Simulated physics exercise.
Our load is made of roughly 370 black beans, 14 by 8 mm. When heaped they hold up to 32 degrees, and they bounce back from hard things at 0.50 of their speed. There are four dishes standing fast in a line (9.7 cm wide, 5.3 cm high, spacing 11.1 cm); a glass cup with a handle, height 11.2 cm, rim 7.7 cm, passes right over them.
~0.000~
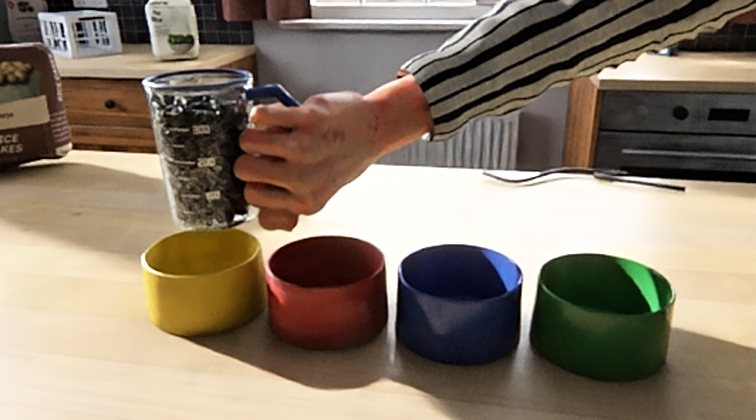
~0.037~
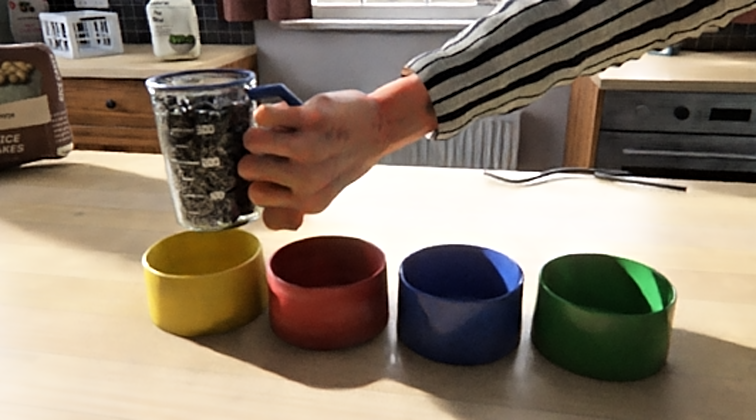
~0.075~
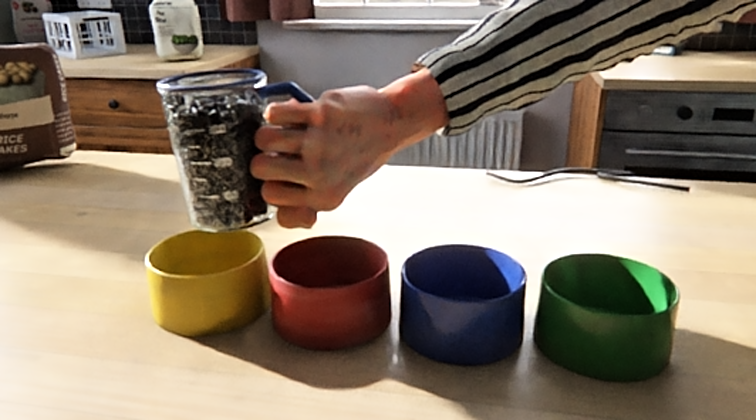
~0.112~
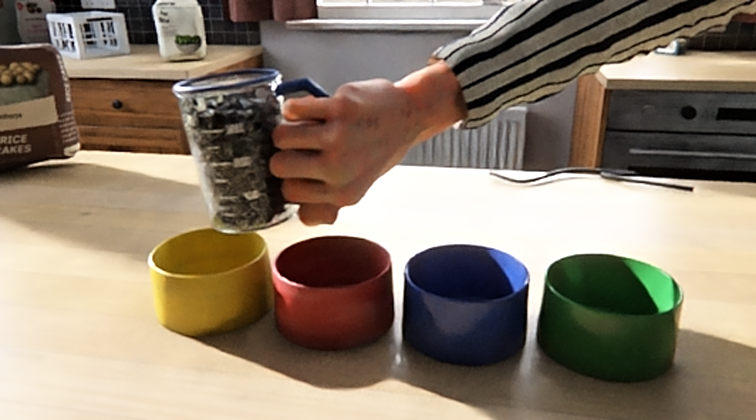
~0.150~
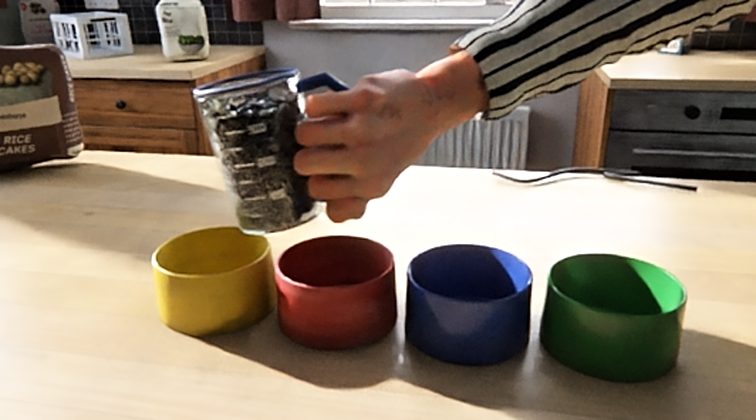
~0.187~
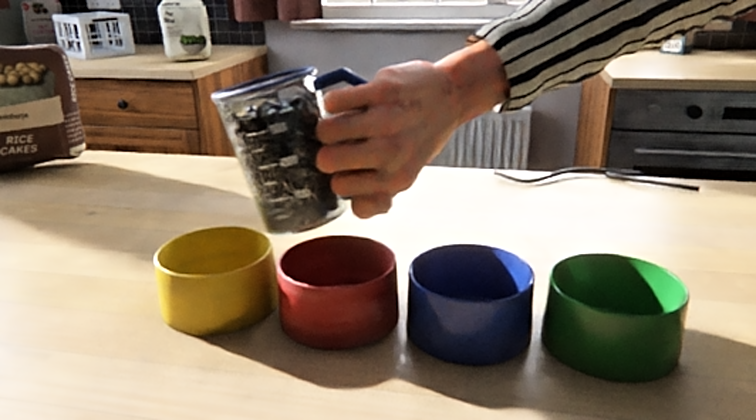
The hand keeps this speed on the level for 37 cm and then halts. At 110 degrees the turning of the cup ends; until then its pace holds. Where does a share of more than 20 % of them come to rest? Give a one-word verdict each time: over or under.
Outcome: Red: Probably a fifth or fewer of the pieces land there, blue: Probably a fifth or fewer of the pieces land there, green: Probably more than a fifth of the pieces land there, yellow: Probably a fifth or fewer of the pieces land there, counter: Probably a fifth or fewer of the pieces land there.
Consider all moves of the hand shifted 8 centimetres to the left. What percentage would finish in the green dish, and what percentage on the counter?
Then the green dish would get 0 and the counter 0.
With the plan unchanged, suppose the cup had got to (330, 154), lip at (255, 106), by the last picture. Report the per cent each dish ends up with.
The red dish keeps 0, the blue dish 0, the green dish 100 and the yellow dish 0.
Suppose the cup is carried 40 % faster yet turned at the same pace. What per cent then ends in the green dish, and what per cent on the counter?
The shares would then be green 100 and counter 0.
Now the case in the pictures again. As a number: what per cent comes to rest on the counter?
Roughly 5 in a hundred.
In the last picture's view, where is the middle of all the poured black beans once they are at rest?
Centre at rest, approx.: (606, 305) px.
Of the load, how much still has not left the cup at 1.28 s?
My guess is near 60 per cent.
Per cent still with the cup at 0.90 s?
Close to 100 in a hundred.
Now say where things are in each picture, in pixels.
In the first picture, cup at (208, 149), tilt 0 degrees, lip at (153, 78), moved 0.0 cm; middle of the pieces at (210, 153); yellow dish at (203, 251); red dish at (326, 260); blue dish at (460, 271); green dish at (604, 282).
In the second picture, cup at (212, 149), tilt 1 degrees, lip at (157, 78), moved 0.3 cm; middle of the pieces at (214, 153).
In the third picture, cup at (224, 150), tilt 3 degrees, lip at (167, 80), moved 1.1 cm; middle of the pieces at (226, 154).
In the fourth picture, cup at (242, 150), tilt 6 degrees, lip at (182, 84), moved 2.3 cm; middle of the pieces at (245, 155).
In the fifth picture, cup at (265, 151), tilt 10 degrees, lip at (202, 88), moved 4.0 cm; middle of the pieces at (268, 155).
In the sixth picture, cup at (286, 152), tilt 14 degrees, lip at (220, 93), moved 5.7 cm; middle of the pieces at (290, 156); yellow dish at (215, 250); red dish at (337, 260); blue dish at (471, 271); green dish at (617, 282). Its pace works out near 110 degrees a second; the hand travels 45 cm a second.
After 0.61 s, tilt 60 degrees; cup holds 100 %.
Then, at 0.90 s, tilt 91 degrees; cup holds 100 %.
After 1.28 s, tilt 110 degrees; cup holds 60 %, green 35 %.
In the end, at 3.0 s, red 0 %, blue 0 %, green 95 %, yellow 0 %, counter 5 %.
